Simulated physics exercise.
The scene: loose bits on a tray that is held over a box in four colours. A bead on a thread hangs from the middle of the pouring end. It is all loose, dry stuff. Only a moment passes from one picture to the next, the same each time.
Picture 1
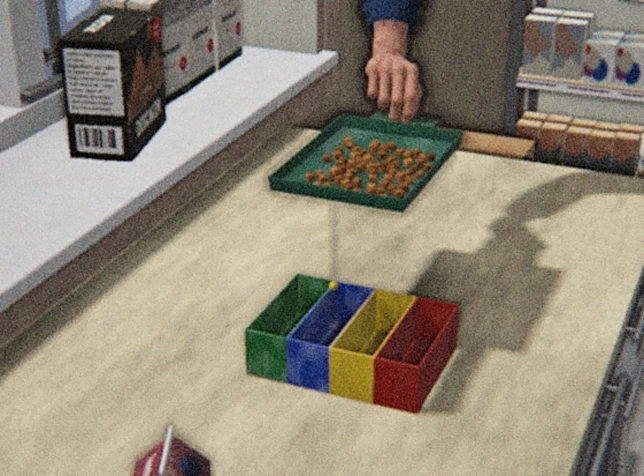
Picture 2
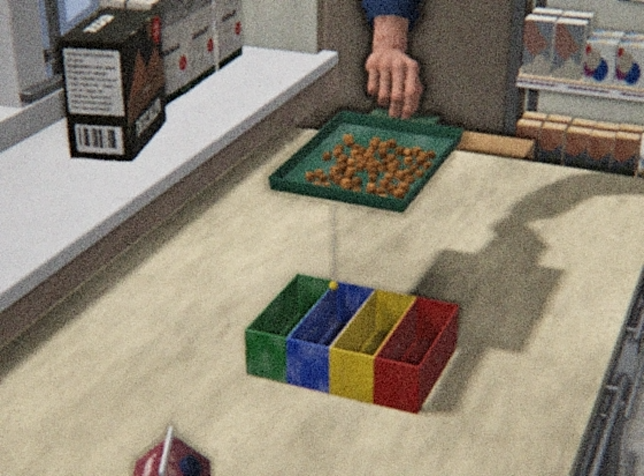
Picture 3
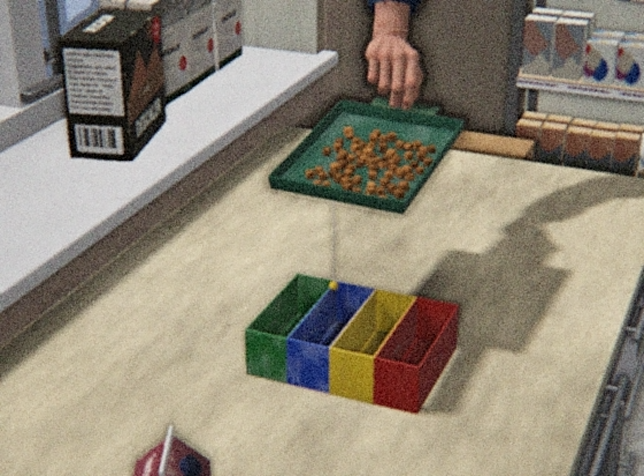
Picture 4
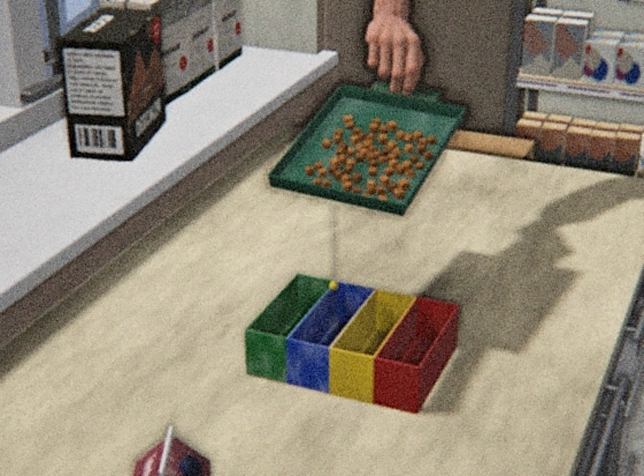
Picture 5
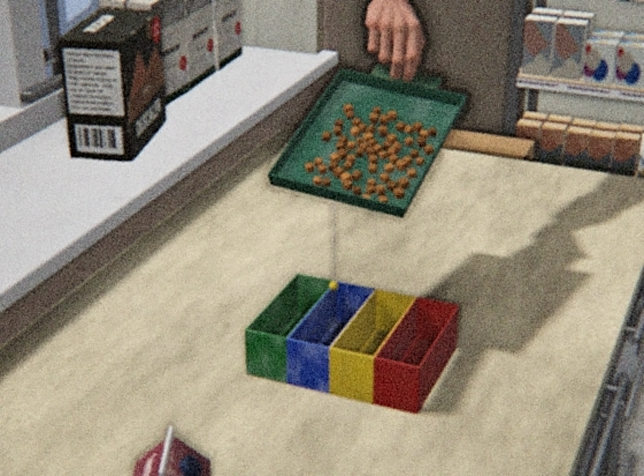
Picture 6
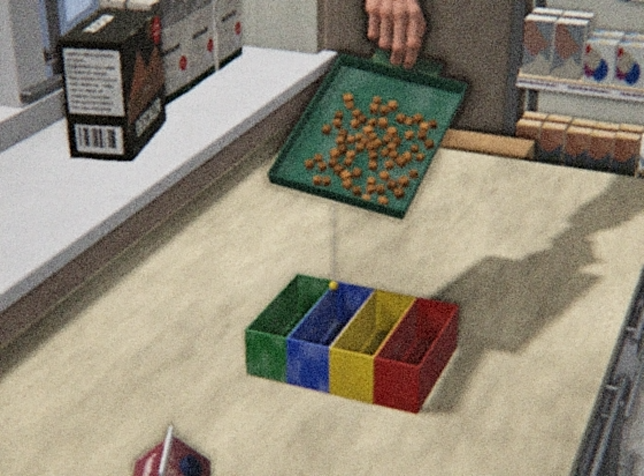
In a shop, a hand slowly raised the back of a green tray of small brown lumps above a box with green, blue, yellow and red sections, tilting the tray steadily toward the front.
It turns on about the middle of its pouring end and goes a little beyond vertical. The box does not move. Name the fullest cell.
The yellow one ends fullest.
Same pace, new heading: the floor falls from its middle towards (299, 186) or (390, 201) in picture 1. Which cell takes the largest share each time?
At the first place the green cell, at the second the cell in yellow.
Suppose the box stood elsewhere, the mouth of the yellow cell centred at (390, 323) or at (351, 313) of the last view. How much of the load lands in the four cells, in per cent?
About 100 and 80 per cent.
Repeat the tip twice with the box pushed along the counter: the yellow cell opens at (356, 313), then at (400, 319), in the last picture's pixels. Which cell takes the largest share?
At the first place that red cell, at the second the yellow one.
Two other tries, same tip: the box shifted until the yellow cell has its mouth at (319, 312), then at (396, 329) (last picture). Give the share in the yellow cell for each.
The first gives 20 %, the second 40 %.
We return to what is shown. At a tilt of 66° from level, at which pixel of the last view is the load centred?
Roughly at (372, 177).
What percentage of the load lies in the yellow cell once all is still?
Some 40 per cent.
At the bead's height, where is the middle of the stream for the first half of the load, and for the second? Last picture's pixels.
Around (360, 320) and then (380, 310).
Soon after the last picture, tray tipped steeply; nearly all on the tray; a stray few falling or outside the box.
A little later, tray tipped past a quarter turn; nearly all on the tray; a stray few in the red cell; a stray few in the blue cell.
Later still, tray tipped past a quarter turn; about a third in the yellow cell; about a quarter in the blue cell; about a quarter in the red cell; a small part in the green cell; a small part falling or outside the box.
By the end, tray tipped past a quarter turn; about a third in the yellow cell; about a quarter in the blue cell; about a quarter in the red cell; a small part in the green cell; a small part outside the box.
